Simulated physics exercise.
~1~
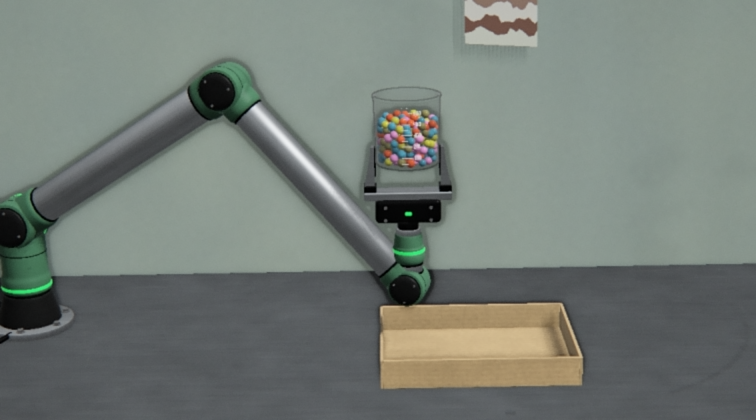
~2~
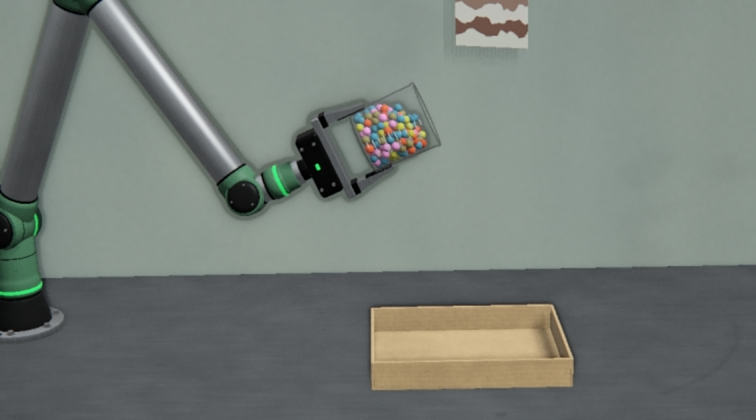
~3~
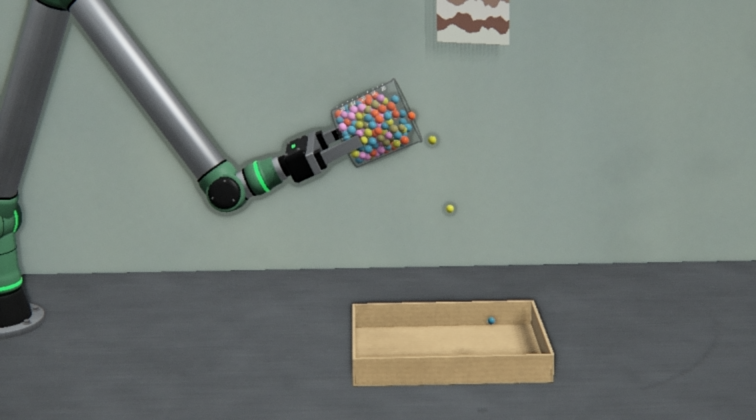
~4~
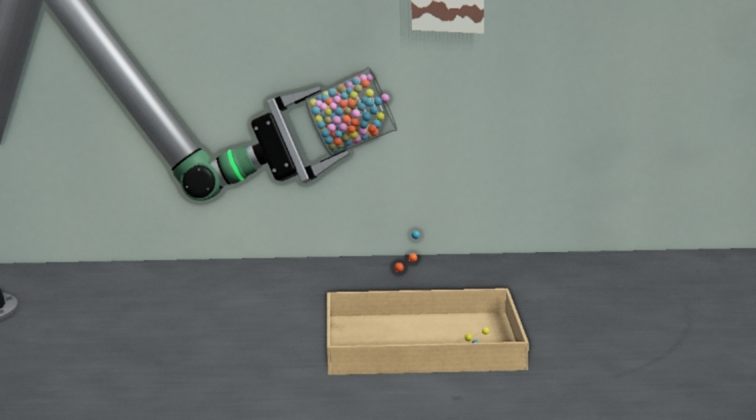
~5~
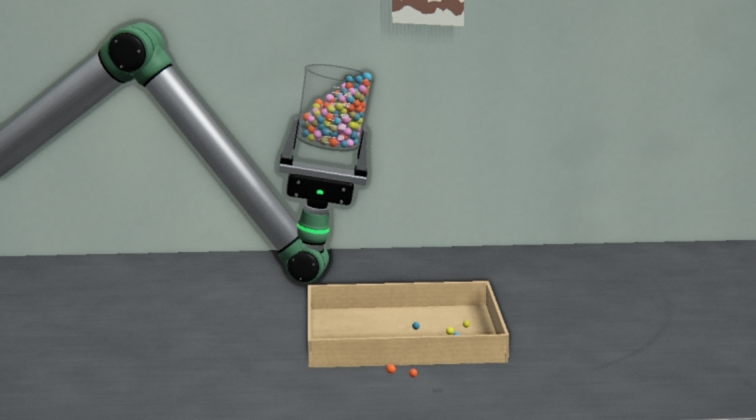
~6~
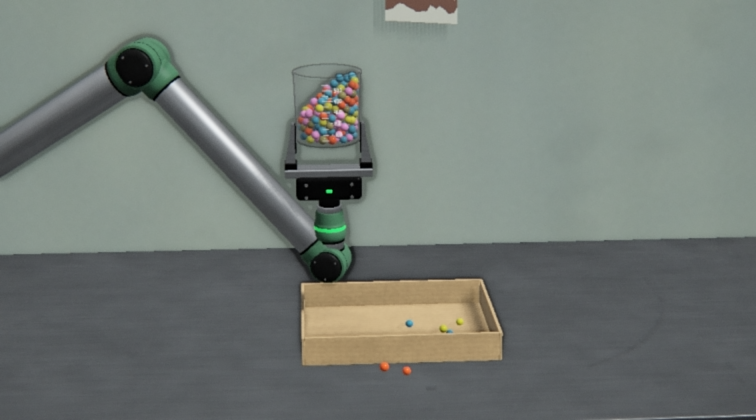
Robotic arm tipping a beaker of colourful round sweets rightward, spilling a few into and beside a tray, then righting it.
